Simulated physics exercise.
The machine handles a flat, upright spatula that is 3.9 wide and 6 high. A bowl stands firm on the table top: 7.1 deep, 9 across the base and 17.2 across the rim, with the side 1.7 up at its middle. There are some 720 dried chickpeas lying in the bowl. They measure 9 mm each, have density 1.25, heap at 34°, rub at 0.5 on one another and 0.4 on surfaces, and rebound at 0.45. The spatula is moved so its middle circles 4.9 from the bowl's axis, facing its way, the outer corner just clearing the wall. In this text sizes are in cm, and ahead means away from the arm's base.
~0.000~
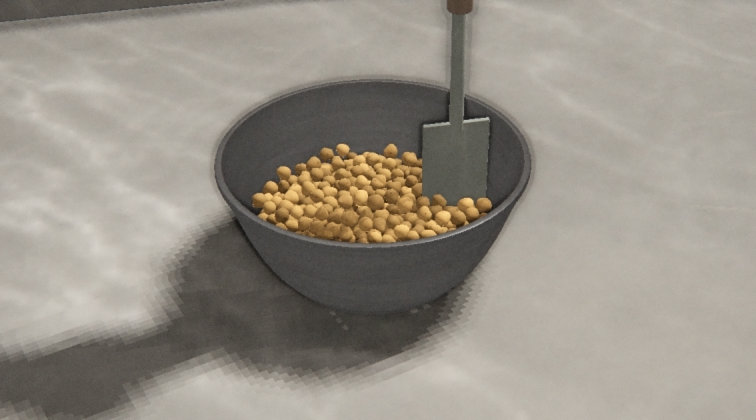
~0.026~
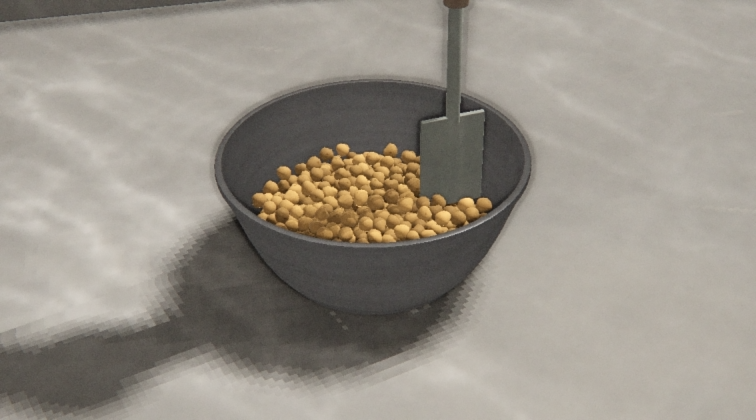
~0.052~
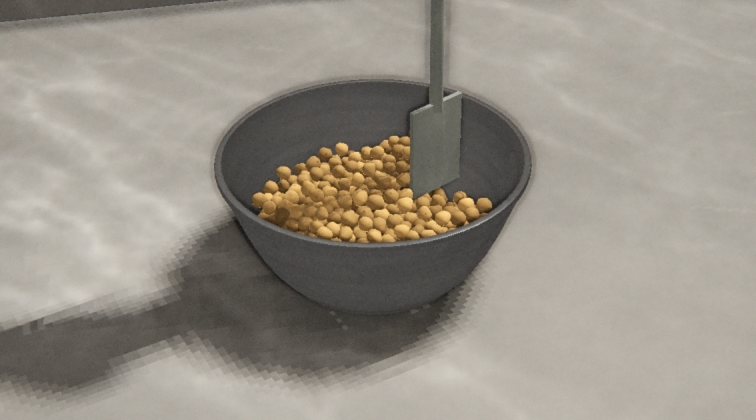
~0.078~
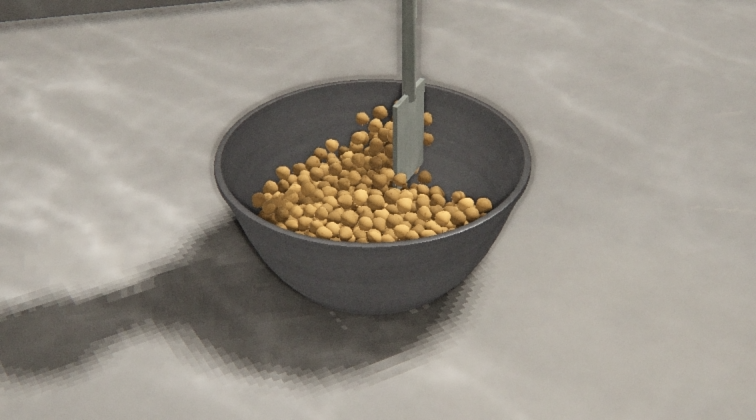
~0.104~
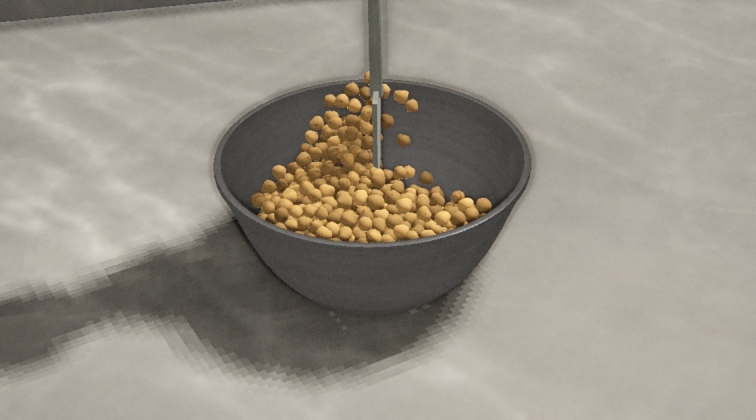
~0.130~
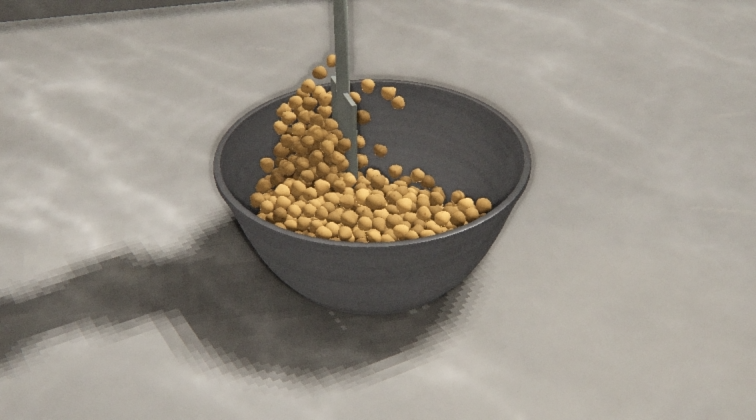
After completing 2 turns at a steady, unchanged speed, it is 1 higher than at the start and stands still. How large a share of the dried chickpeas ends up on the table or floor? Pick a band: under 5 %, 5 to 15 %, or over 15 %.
Over 15 %.
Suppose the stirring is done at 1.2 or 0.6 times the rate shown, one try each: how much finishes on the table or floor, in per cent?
Estimates in order: Some 30 % and some 10 %.
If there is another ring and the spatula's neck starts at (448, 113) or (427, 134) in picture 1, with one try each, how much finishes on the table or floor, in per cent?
Around 35 per cent on the first try, around 15 per cent on the second.
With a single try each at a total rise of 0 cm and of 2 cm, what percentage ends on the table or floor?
Roughly 35 percent, then roughly 15 percent.
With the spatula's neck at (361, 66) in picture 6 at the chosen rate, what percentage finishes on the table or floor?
Something like 20 percent, roughly.
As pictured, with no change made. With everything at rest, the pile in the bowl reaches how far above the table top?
Around 5.5 cm above the table.
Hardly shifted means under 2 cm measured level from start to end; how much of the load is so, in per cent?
I'd say something near 50 percent.
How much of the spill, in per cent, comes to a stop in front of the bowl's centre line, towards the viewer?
60 %.
After 0.40 s, 340° round, highest piece 10 above the table; 627 in the bowl, 47 on the table or floor, 50 in flight or on the tool.
After 0.67 s, 221° round, highest piece 9 above the table; 574 in the bowl, 134 on the table or floor, 16 in flight or on the tool.
After 1.00 s, 0° round, highest piece 6 above the table; 556 in the bowl, 168 on the table or floor.
After 1.70 s, 0° round, highest piece 6 above the table; 556 in the bowl, 168 on the table or floor.
In the end, 556 in the bowl, 168 on the table or floor. That is 23 % on the table or floor.
